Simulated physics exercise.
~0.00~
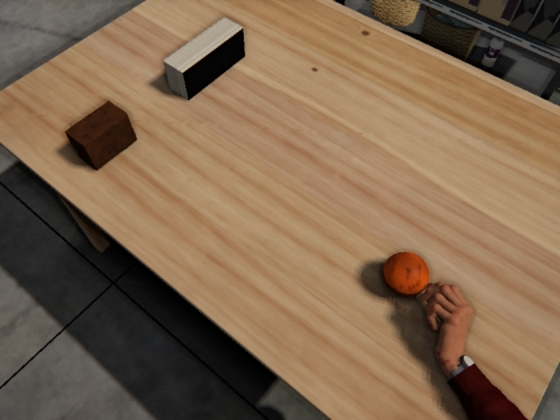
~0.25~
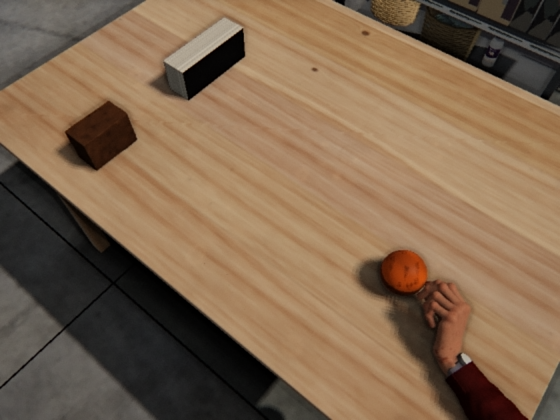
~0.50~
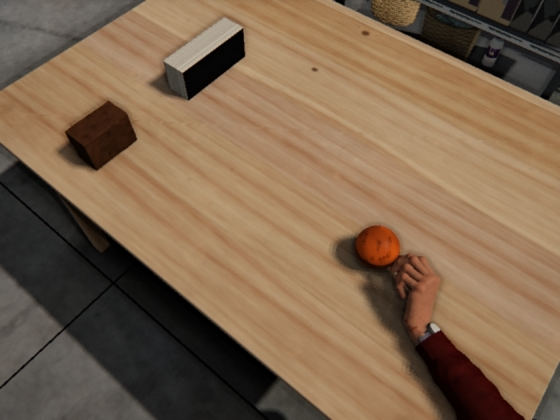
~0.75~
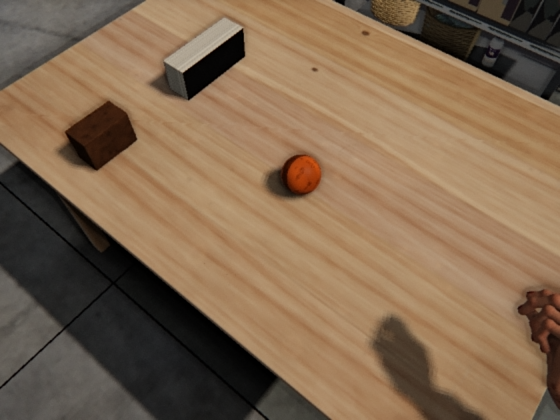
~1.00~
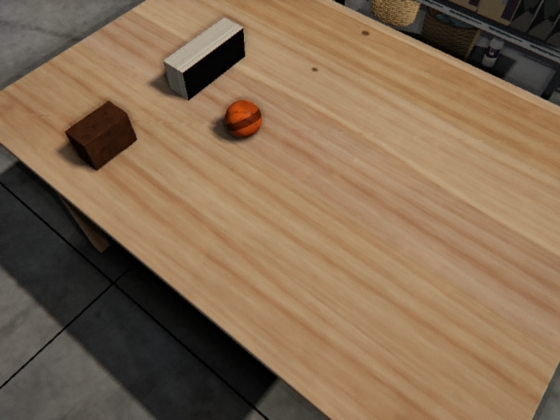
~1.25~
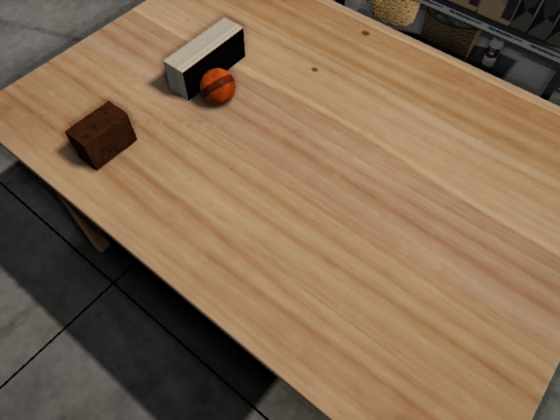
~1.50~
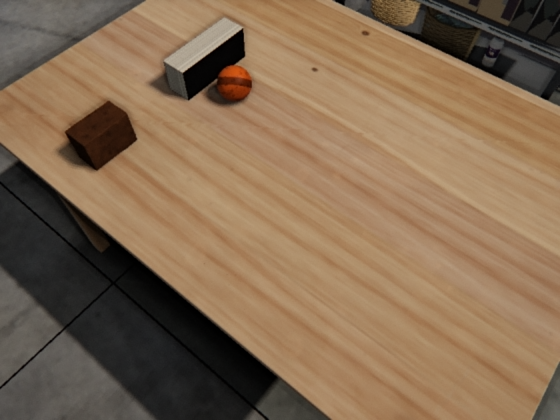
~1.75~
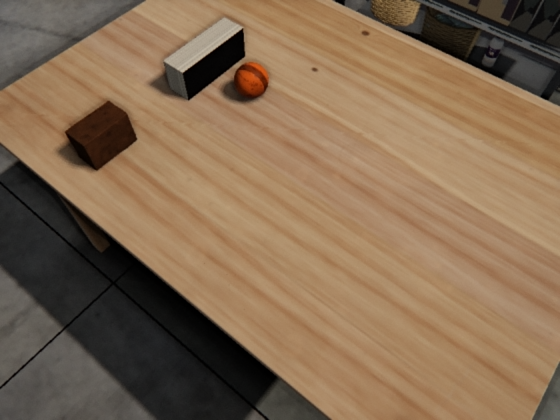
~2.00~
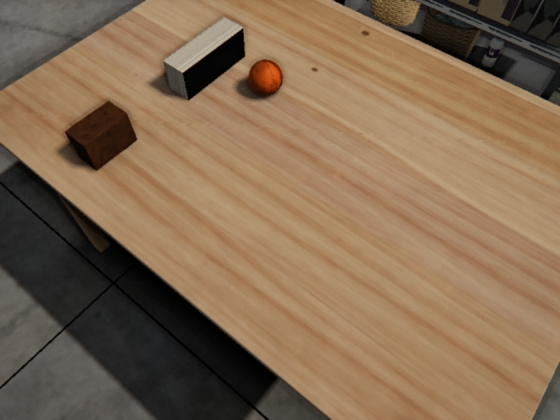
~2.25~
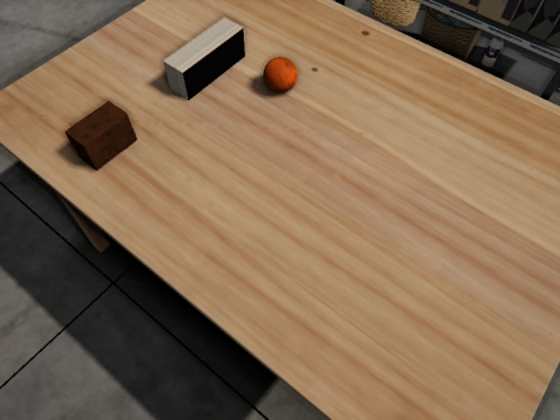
On a wooden table, a hand rolls an orange ball, which bounces off a black book.
